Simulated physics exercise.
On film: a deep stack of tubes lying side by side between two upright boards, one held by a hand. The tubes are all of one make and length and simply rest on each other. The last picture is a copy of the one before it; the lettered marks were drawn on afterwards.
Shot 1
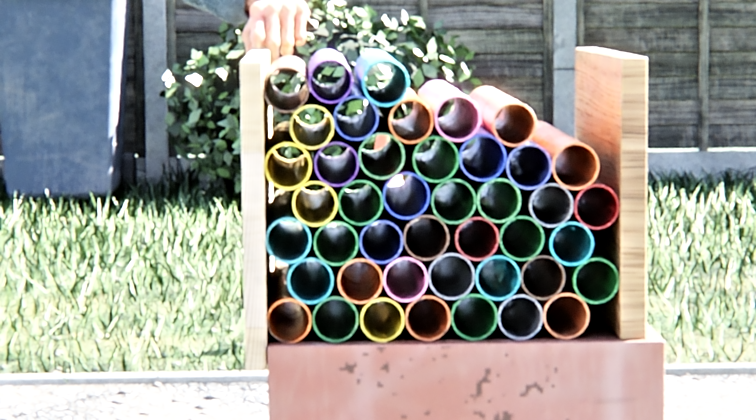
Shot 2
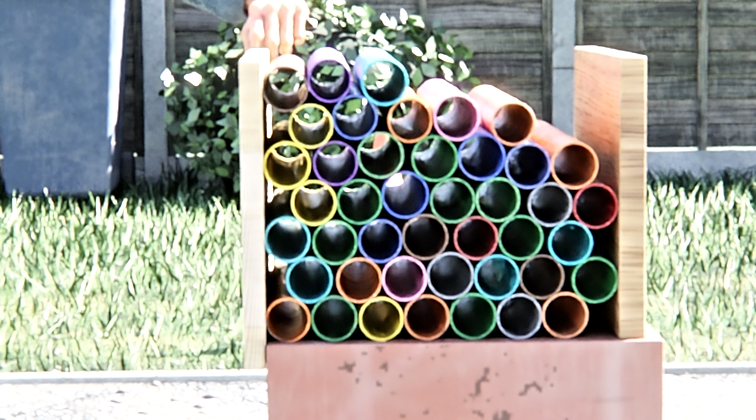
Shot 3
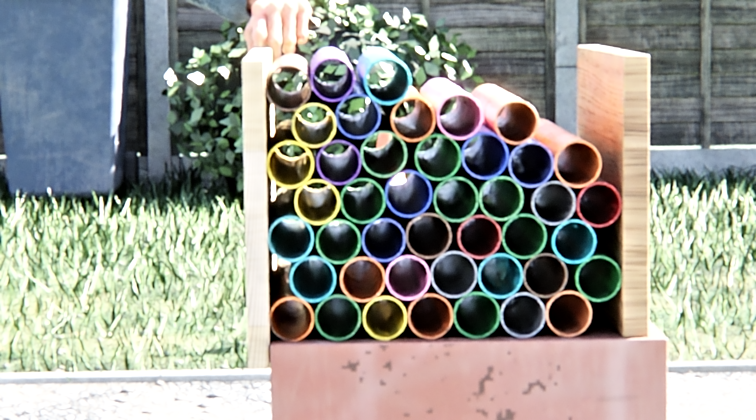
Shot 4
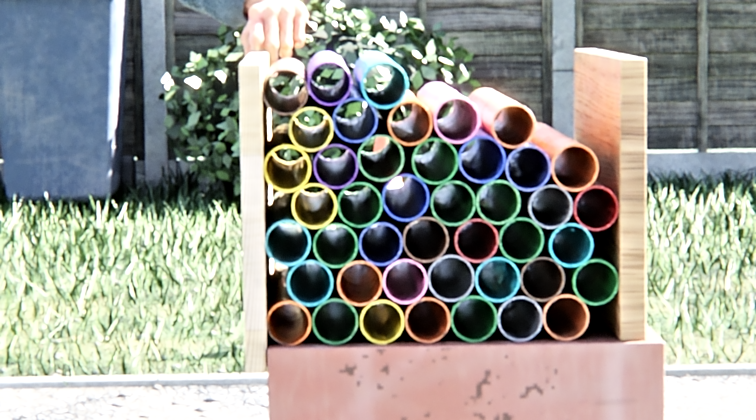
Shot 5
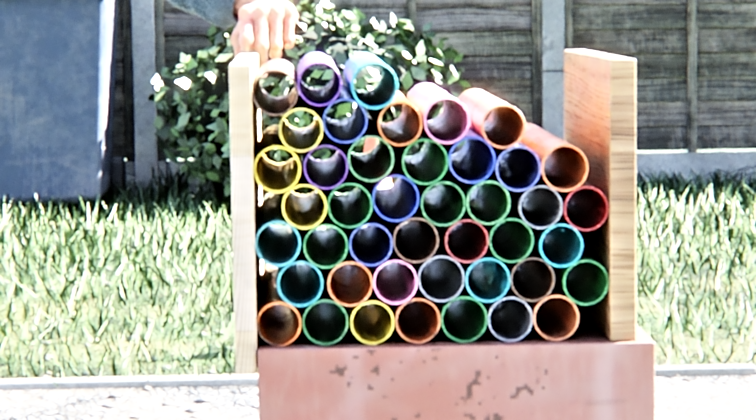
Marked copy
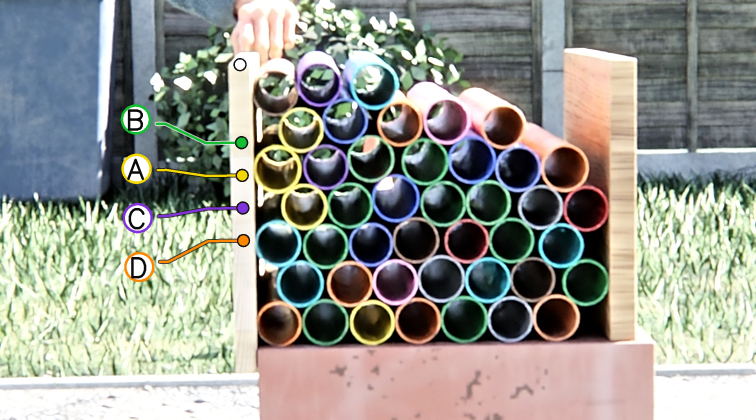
The stack of colourful tubes between two upright boards barely moved, shifting only slightly in view and ending a little to the left, while a hand stayed on top of the left board.
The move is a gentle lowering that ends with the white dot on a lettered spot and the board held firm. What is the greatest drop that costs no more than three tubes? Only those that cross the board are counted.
At most to C.
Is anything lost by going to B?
No.
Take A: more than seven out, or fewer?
It loses fewer than seven.
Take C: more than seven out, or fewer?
Fewer than seven.
On the marked copy, A at (242, 175); B at (241, 143); C at (242, 208); D at (243, 240); the white dot at (240, 65).
Following C. Soon after the start, top of the board (253, 134).
Later, top of the board (254, 207).
In the end, top of the board (254, 207), one out over the board.
As for the rest, A one out over the board; B none out over the board; D four out over the board.
